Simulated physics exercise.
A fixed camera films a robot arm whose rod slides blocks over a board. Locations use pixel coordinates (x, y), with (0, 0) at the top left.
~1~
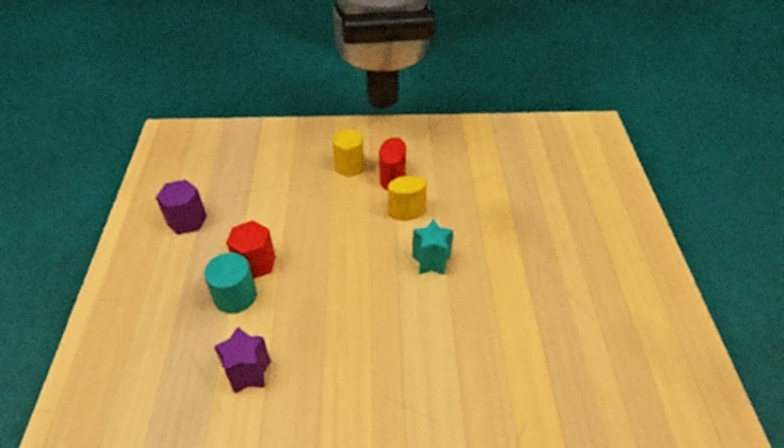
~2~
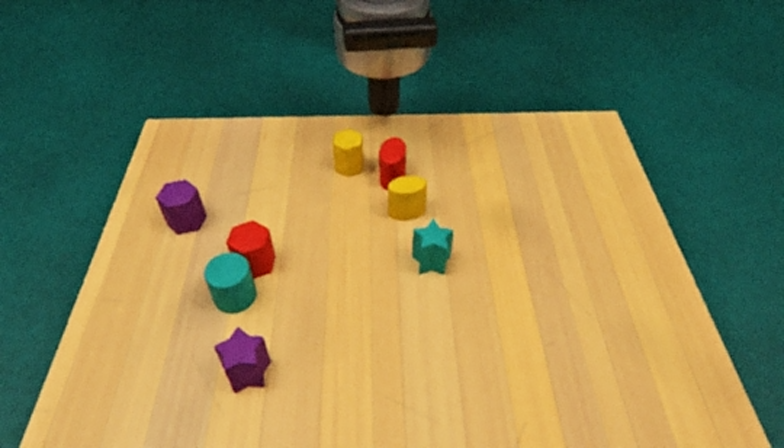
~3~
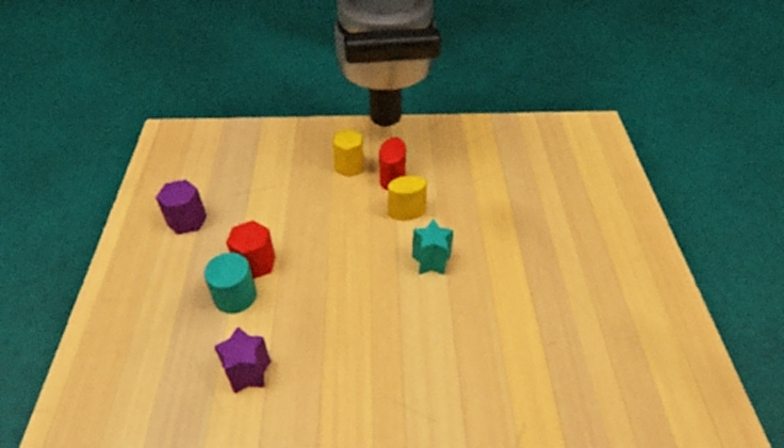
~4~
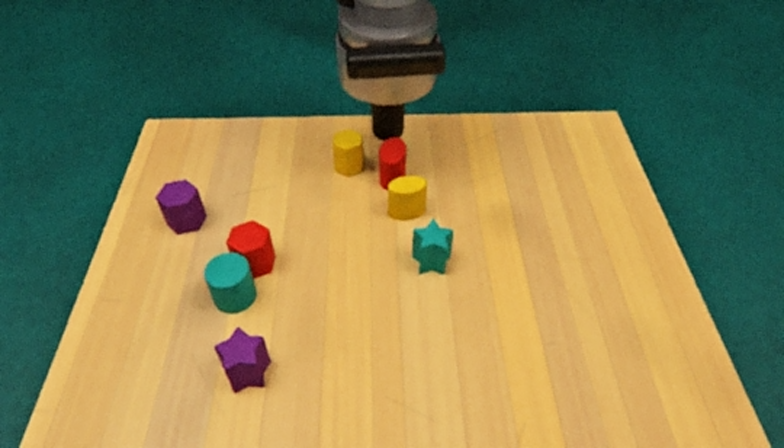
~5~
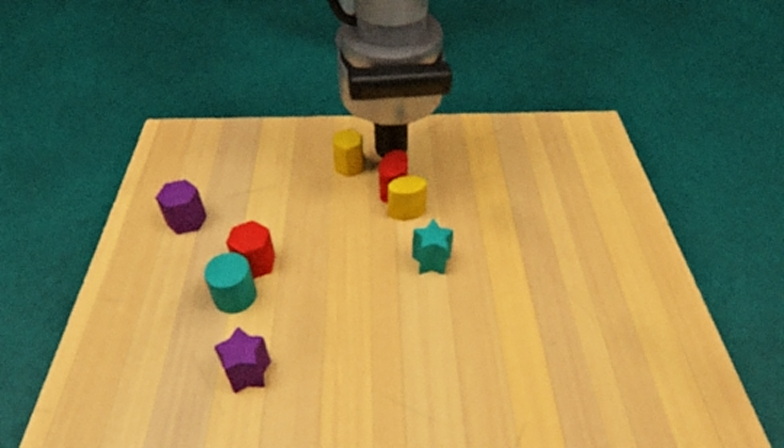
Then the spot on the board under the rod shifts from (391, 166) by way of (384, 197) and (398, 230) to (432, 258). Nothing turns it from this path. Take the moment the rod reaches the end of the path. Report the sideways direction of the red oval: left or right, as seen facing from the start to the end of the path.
It moves off to the right.
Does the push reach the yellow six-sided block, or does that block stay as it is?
It will remain on its spot.
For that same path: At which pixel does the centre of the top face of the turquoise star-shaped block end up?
Its top centre is at about (464, 254).
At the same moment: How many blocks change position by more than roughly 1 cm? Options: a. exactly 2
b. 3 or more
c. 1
Answer: B.
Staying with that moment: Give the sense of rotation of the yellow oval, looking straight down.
Short answer: Counterclockwise.
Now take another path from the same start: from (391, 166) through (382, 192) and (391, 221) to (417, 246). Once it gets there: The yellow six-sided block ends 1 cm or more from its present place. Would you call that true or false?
False.
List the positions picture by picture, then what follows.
The first picture shows lower end of the rod (383, 101), tops of blocks, yellow six-sided block (348, 138), red oval (393, 149), yellow oval (408, 184), turquoise star-shaped block (434, 234).
The second picture shows rod (384, 108), blocks as before.
The third picture shows rod (386, 118), blocks as before.
The fourth picture shows rod (388, 132), blocks as before.
The fifth picture shows rod (391, 150), yellow six-sided block (348, 138), red oval (394, 162), yellow oval (408, 184), turquoise star-shaped block (434, 234).
What follows on the original path. One third of the way, rod (384, 181); red oval (392, 192), turned 20° clockwise; yellow oval (417, 202), turned 65° anticlockwise.
Two thirds of the way, rod (398, 214); red oval (397, 228), turned 45° clockwise; yellow oval (430, 210), turned 75° anticlockwise; turquoise star-shaped block (438, 235), turned 20° clockwise.
At the end, rod (433, 243); yellow six-sided block not moved; red oval (403, 244), turned 105° clockwise; yellow oval (457, 214), turned 110° anticlockwise; turquoise star-shaped block (464, 254), turned 35° clockwise.
